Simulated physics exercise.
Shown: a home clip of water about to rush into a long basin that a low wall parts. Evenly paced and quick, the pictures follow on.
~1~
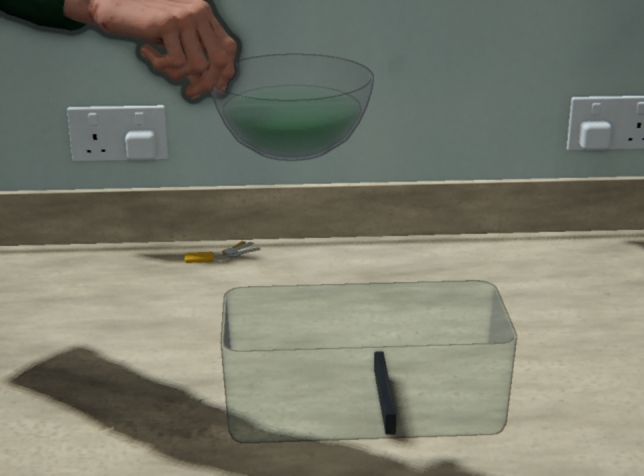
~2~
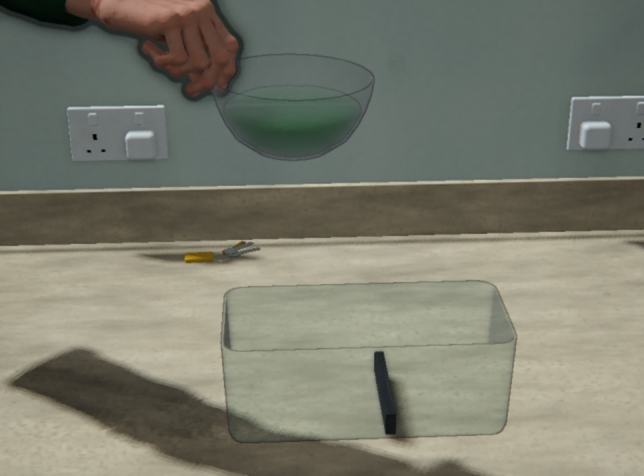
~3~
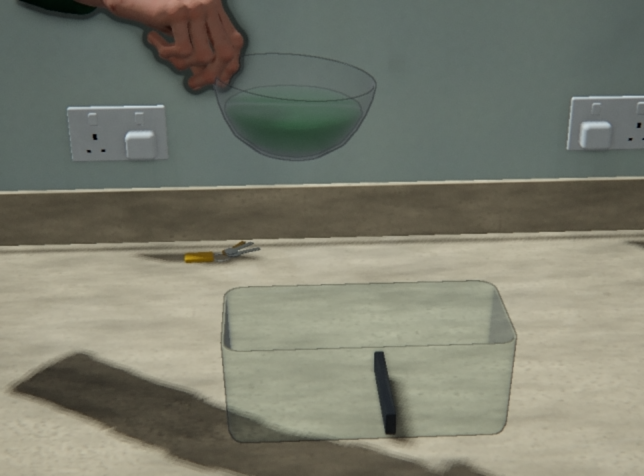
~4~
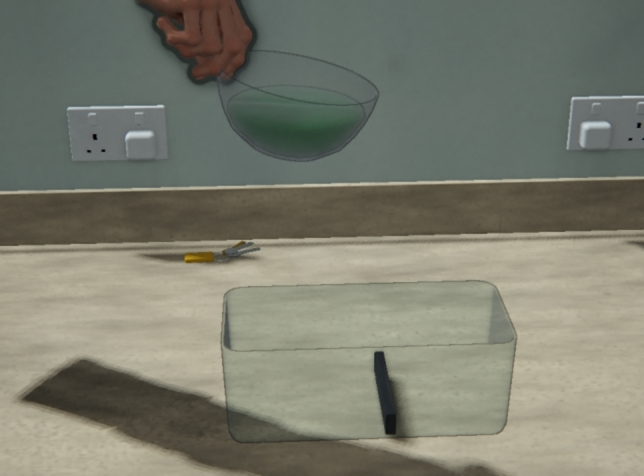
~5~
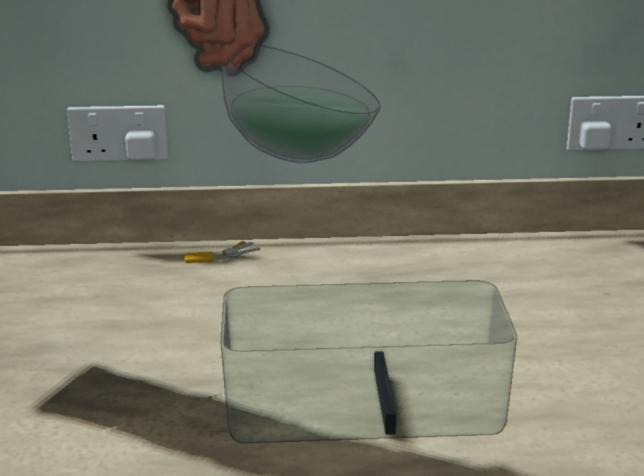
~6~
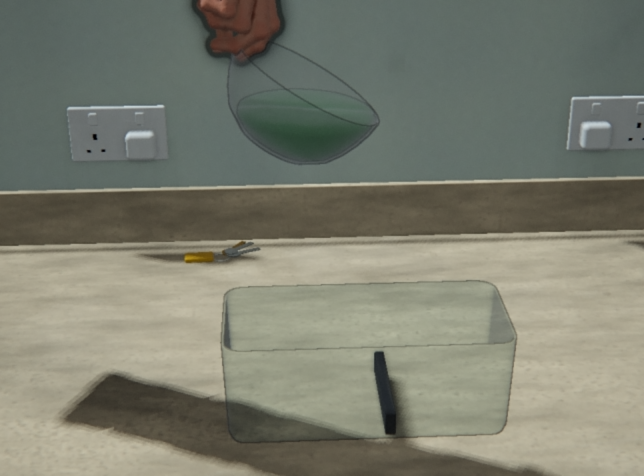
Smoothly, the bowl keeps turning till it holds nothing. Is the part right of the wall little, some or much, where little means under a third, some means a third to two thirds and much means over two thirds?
Much.
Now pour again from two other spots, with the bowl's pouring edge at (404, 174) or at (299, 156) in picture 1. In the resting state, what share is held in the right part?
The first gives 85 %, the second 15 %.
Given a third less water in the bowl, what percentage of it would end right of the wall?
Estimate: Around 80 per cent.
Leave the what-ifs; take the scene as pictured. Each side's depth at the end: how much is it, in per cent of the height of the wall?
Left side: Approx. 20 %; right side: Approx. 80 %.
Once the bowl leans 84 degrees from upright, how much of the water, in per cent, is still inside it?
Remaining share, estimated: 25 %.
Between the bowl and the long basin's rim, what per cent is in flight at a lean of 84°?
Around 60 in a hundred.
A moment on, the tilt is 84° and 26 per cent is still to pour, 0 is left of the wall and 14 right of it.
Next, the tilt is 99° and 1 per cent is still to pour, 10 is left of the wall and 72 right of it.
Then the tilt is 99° and 0 per cent is still to pour, 19 is left of the wall and 78 right of it.
Later the tilt is 99° and 0 per cent is still to pour, 23 is left of the wall and 74 right of it.
Finally, 23 per cent lies left of the wall, 74 right of it and 3 outside.
